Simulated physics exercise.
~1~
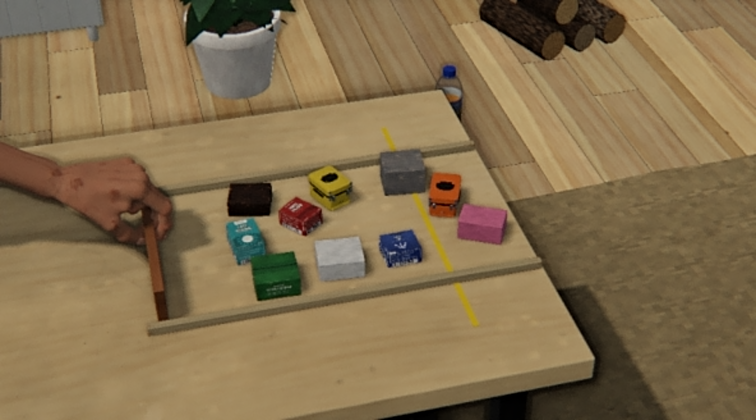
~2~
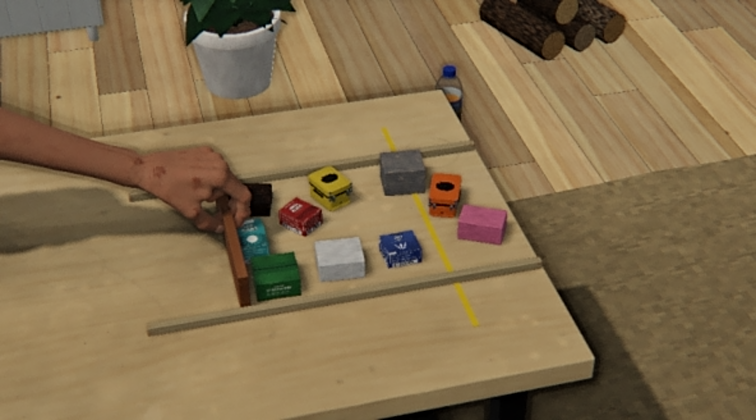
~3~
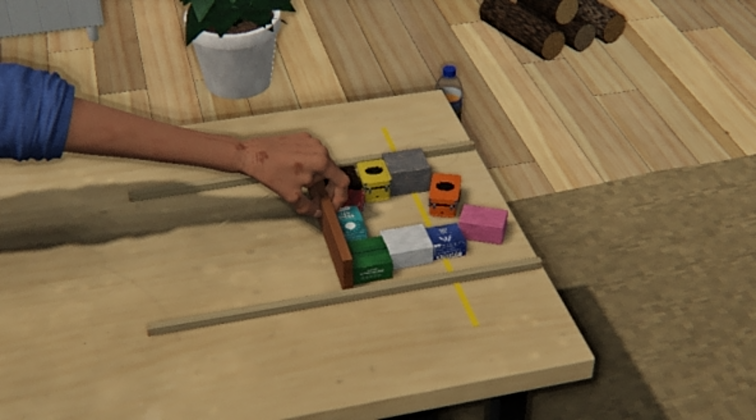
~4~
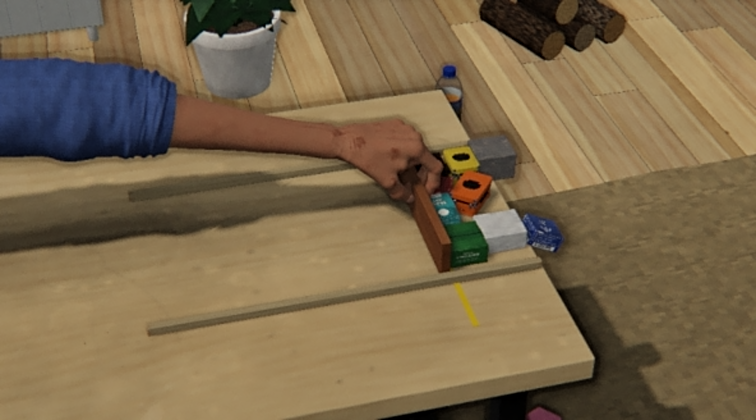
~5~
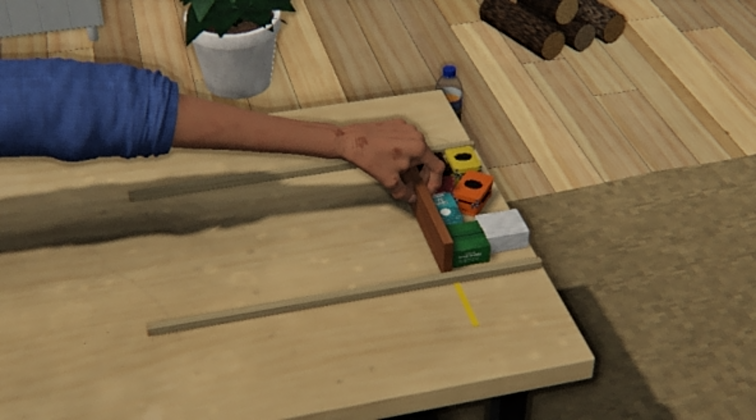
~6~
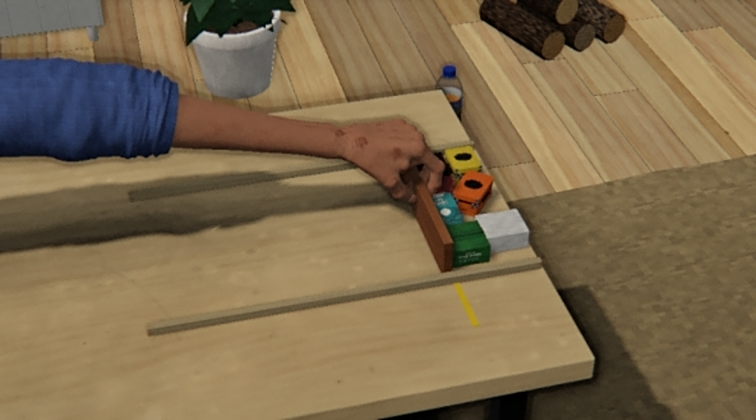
A hand slides a board rightward, pushing small boxes along until three drop off the table.
